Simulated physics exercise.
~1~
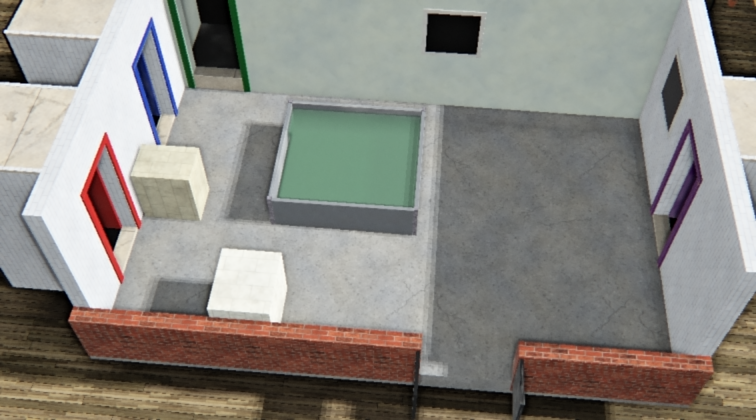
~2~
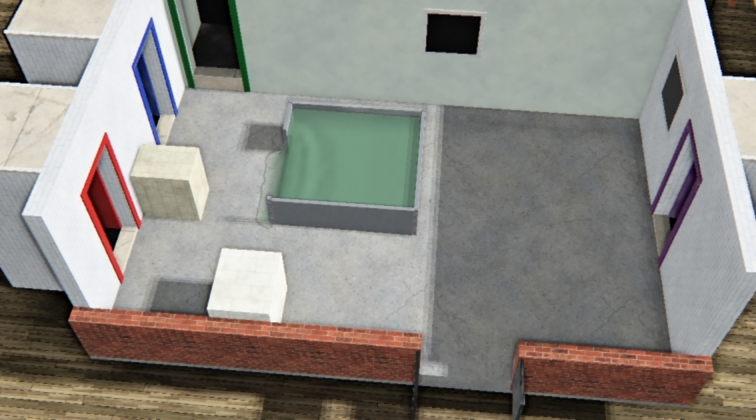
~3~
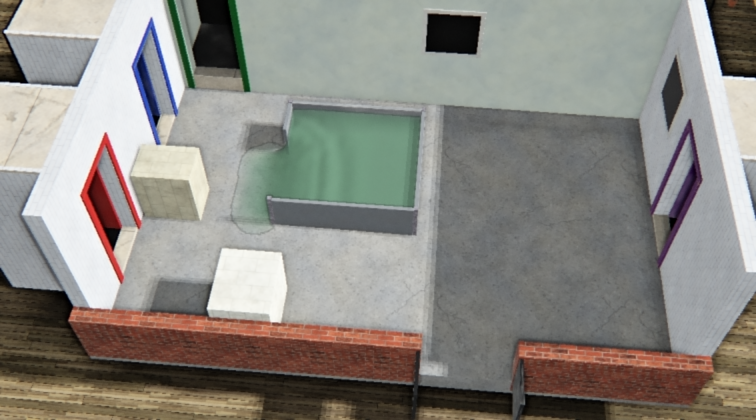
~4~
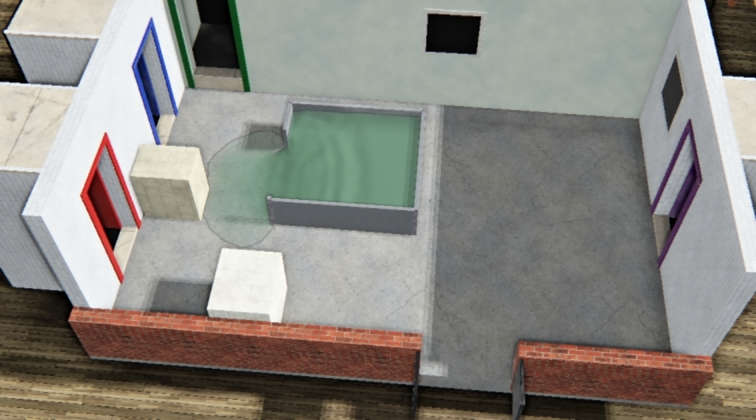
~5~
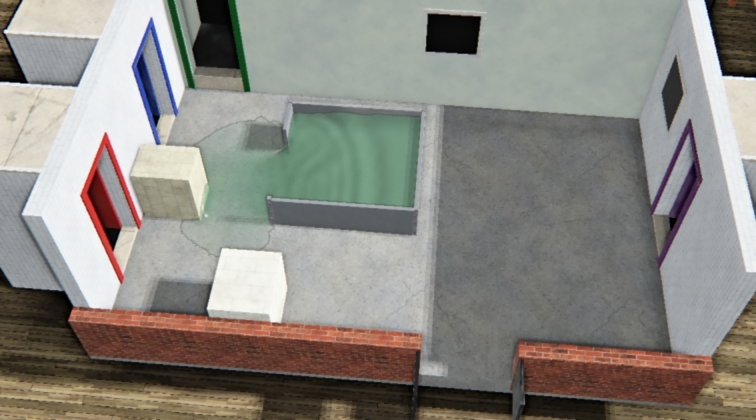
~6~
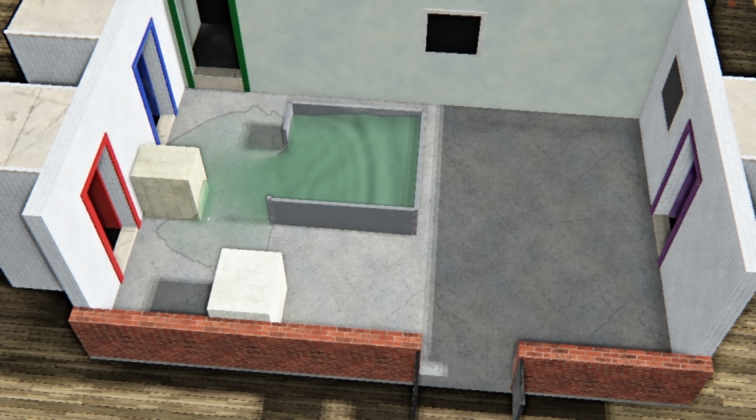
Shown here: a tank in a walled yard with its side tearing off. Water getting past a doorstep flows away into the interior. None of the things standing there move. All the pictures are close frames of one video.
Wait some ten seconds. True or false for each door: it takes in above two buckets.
The purple door, false; the blue door, true; the red door, true; the green door, false.
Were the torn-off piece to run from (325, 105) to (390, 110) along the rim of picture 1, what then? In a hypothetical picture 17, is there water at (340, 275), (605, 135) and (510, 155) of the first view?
Unwetted, submerged, submerged.
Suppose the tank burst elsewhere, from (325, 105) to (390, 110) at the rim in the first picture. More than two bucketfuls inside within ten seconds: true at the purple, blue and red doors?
In order: First the purple one beats the mark, then the blue one beats the mark, then the red one misses the mark.
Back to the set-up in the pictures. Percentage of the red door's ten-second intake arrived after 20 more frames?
My estimate: Close to 20 per cent.
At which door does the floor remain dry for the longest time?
My answer: The purple door.
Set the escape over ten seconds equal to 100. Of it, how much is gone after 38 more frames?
Roughly 80 percent.
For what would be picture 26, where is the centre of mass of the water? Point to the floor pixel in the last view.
Somewhere near (270, 192).
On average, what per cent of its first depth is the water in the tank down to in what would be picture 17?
Roughly 52 percent.
A moment on, water covers 20 % of the floor; the purple door not reached, the blue door over two buckets in, the red door wet at the sill, nothing in, the green door wet at the sill, nothing in.
Next, water covers 25 % of the floor; the purple door not reached, the blue door far over two buckets in, the red door under two buckets in, the green door wet at the sill, nothing in.
Then, water covers 30 % of the floor; the purple door not reached, the blue door far over two buckets in, the red door over two buckets in, the green door wet at the sill, nothing in.
Later, water covers 55 % of the floor; the purple door not reached, the blue door far over two buckets in, the red door far over two buckets in, the green door under two buckets in.
In the end, water covers 85 % of the floor; the purple door wet at the sill, nothing in, the blue door far over two buckets in, the red door far over two buckets in, the green door under two buckets in.
